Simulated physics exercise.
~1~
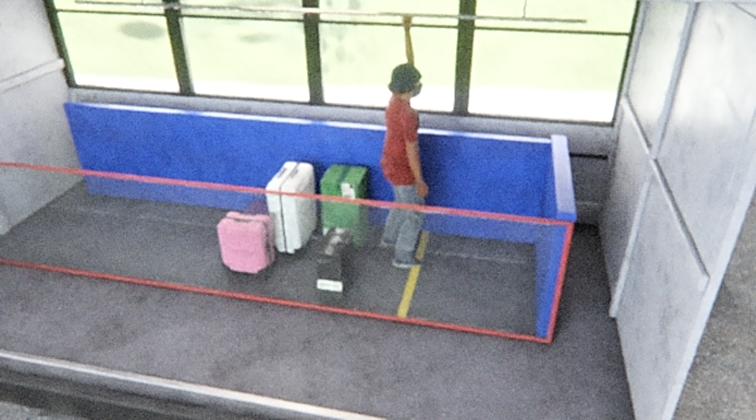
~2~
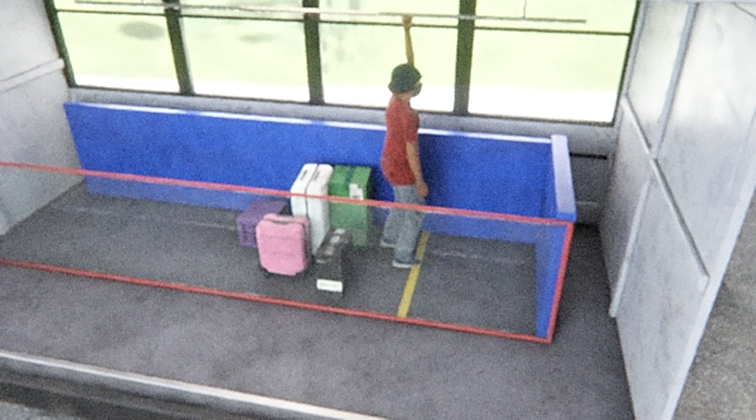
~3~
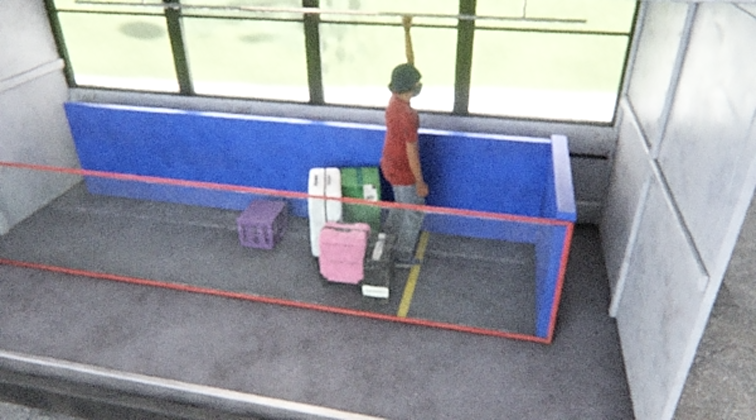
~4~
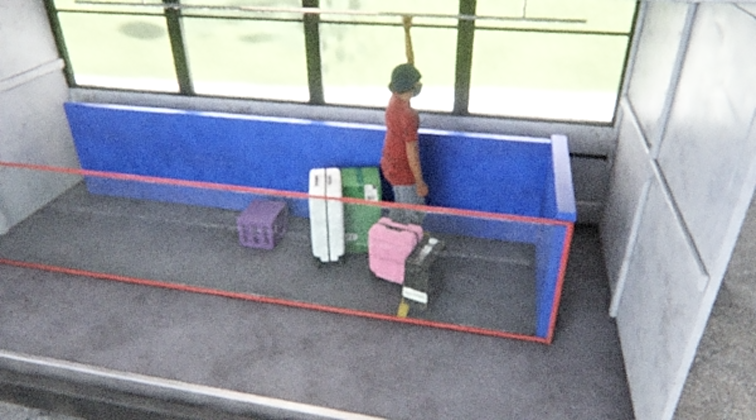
In the standing bay of a tram, a passenger in a red shirt and dark cap holds the rail beside a loose group of luggage near a yellow floor line. The pink wheeled case slides right towards the black carton, while the white case and green bag shift slightly the same way, and a purple crate shows behind them. The pink case keeps going, and the black carton now moves right with it. The white case and green bag come to rest upright near the passenger, who stays put. Finally the carton stands just past the line, with the pink case beside it, short of the line.
